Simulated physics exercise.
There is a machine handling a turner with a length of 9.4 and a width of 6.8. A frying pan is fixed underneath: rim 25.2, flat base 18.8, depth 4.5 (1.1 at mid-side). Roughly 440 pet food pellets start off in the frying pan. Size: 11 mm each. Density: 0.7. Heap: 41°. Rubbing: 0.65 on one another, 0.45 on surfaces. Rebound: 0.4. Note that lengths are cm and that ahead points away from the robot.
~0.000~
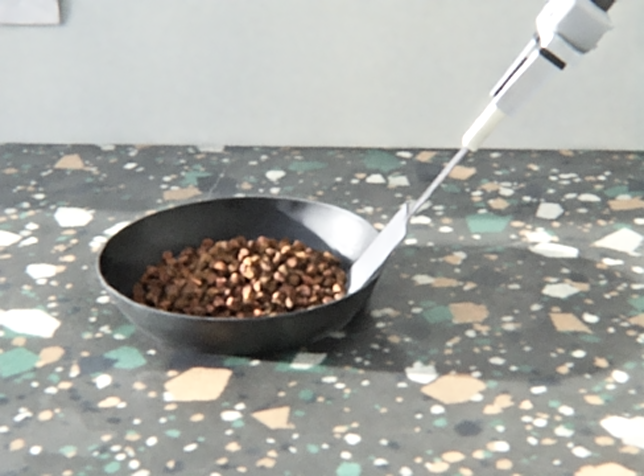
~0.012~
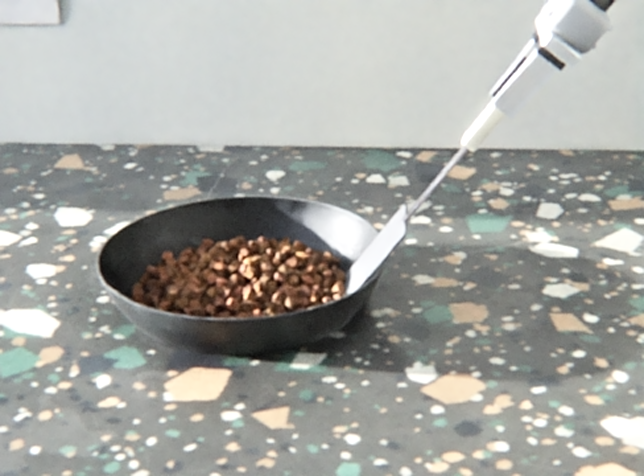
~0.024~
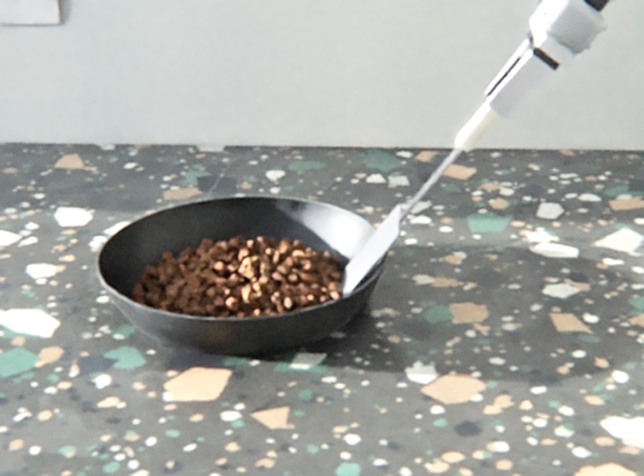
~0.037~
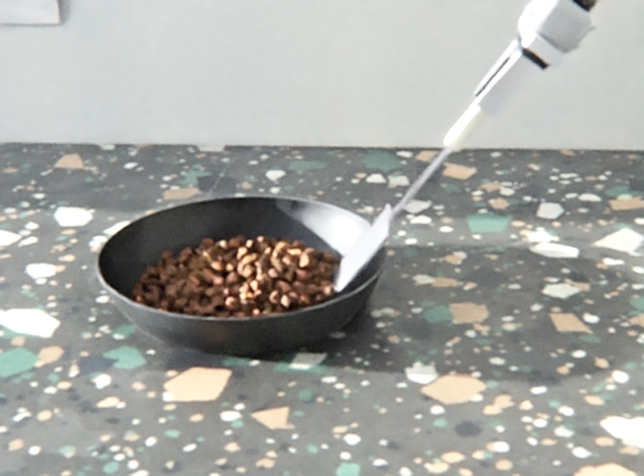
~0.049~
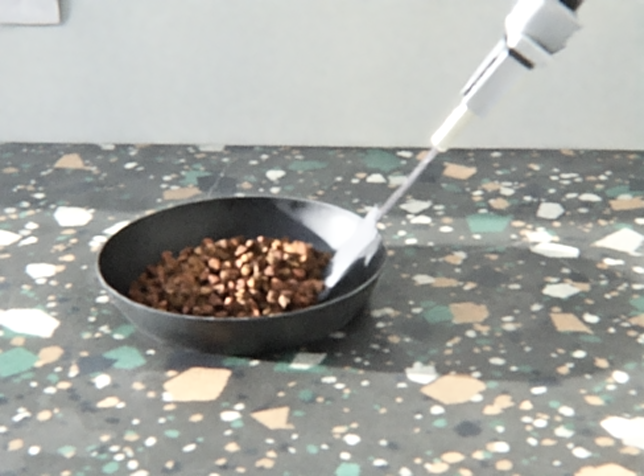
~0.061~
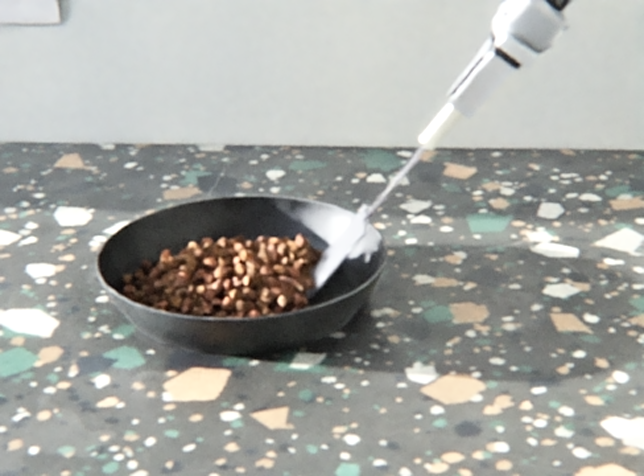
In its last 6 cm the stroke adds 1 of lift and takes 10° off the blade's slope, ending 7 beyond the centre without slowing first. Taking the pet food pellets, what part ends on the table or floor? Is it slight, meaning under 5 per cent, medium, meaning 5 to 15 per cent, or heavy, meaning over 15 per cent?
It is slight, under 5 per cent.
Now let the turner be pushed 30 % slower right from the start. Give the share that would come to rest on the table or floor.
The share on the table or floor would be about 0 percent.
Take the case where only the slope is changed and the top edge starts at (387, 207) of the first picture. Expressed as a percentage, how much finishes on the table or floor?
I'd estimate close to 5 per cent.
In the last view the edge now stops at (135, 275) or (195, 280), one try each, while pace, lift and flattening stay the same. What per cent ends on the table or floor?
First try about 15 percent, second about 0 percent.
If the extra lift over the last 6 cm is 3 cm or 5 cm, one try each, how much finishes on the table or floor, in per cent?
It works out to some 5 per cent for the first setting and some 5 per cent for the second.
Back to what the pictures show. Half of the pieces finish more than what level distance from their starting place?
It comes to some 4 cm.
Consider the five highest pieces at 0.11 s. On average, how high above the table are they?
About 5 cm.
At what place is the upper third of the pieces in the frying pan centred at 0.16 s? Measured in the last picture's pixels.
The middle lies somewhere about (195, 269).
After 0.11 s, sloping 53°, highest piece 6 above the table; 443 in the frying pan.
After 0.16 s, sloping 49°, highest piece 6 above the table; 443 in the frying pan.
After 0.38 s, sloping 43°, highest piece 6 above the table; 434 in the frying pan, 8 on the table or floor, 1 on the blade or in flight.
After 1.43 s, sloping 43°, highest piece 6 above the table; 434 in the frying pan, 9 on the table or floor.
At rest, 434 in the frying pan, 9 on the table or floor. That is 2 % on the table or floor.
